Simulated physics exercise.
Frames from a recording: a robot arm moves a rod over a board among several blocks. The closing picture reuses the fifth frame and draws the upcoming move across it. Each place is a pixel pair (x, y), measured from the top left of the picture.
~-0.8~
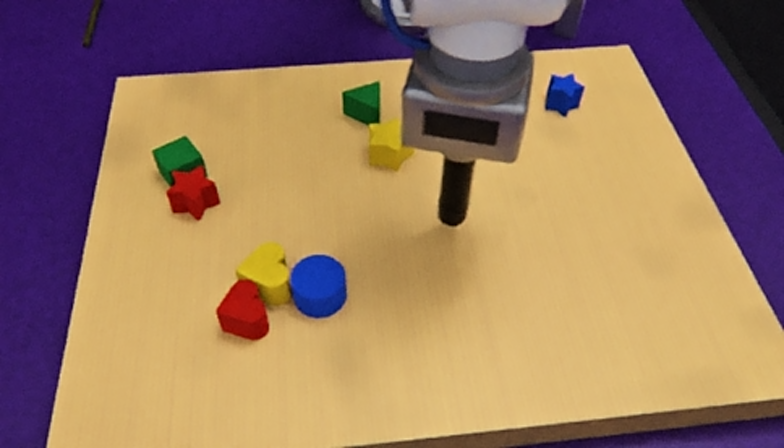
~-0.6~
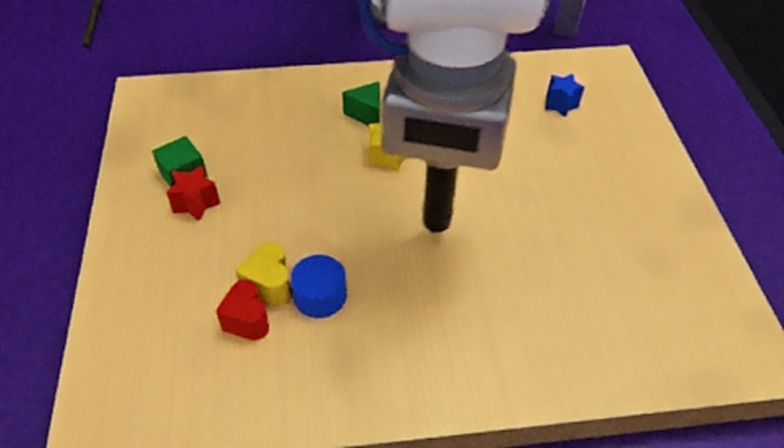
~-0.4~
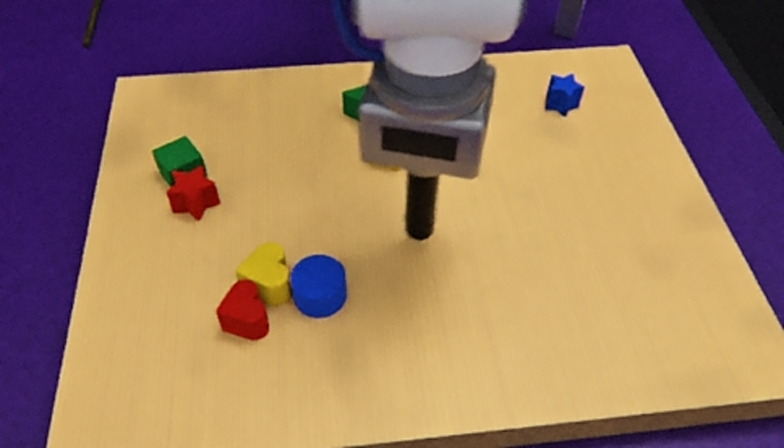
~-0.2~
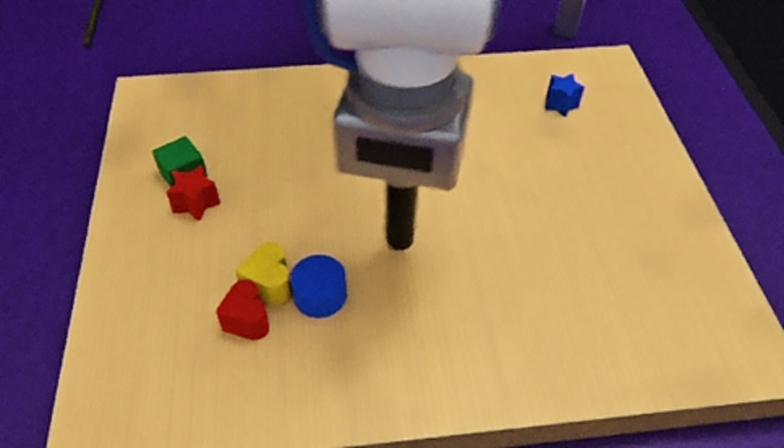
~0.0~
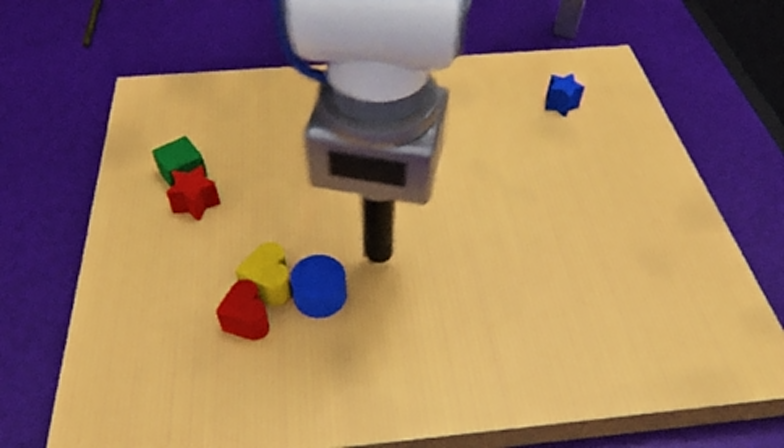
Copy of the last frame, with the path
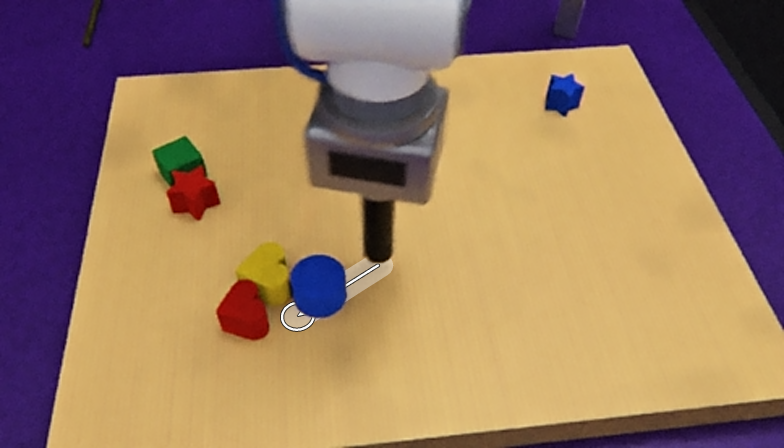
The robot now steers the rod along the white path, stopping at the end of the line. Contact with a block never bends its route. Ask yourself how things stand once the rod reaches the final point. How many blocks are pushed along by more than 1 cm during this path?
Number moved: 3+.
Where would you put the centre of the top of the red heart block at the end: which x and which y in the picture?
Put as a pixel place, it's (200, 314).
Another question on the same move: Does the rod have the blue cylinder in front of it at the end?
Final answer: Yes.
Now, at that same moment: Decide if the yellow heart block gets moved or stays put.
Moved off its spot.
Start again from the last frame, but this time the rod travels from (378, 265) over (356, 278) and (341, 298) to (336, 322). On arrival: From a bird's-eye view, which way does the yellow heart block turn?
Seen from overhead, it turns clockwise.
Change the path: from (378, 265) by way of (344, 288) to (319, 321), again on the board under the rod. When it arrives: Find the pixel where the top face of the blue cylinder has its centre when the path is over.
The middle of its upper face will lie at (271, 309).
The line goes from (378, 265) directly to (298, 316).
On the path given first. Halfway along, rod at (337, 278); red heart block at (236, 304), turned 20° anticlockwise; yellow heart block at (256, 265), turned 30° clockwise; blue cylinder at (296, 288).
At the end, rod at (296, 304); red heart block at (200, 314); yellow heart block at (246, 268), turned 65° clockwise; blue cylinder at (252, 314).
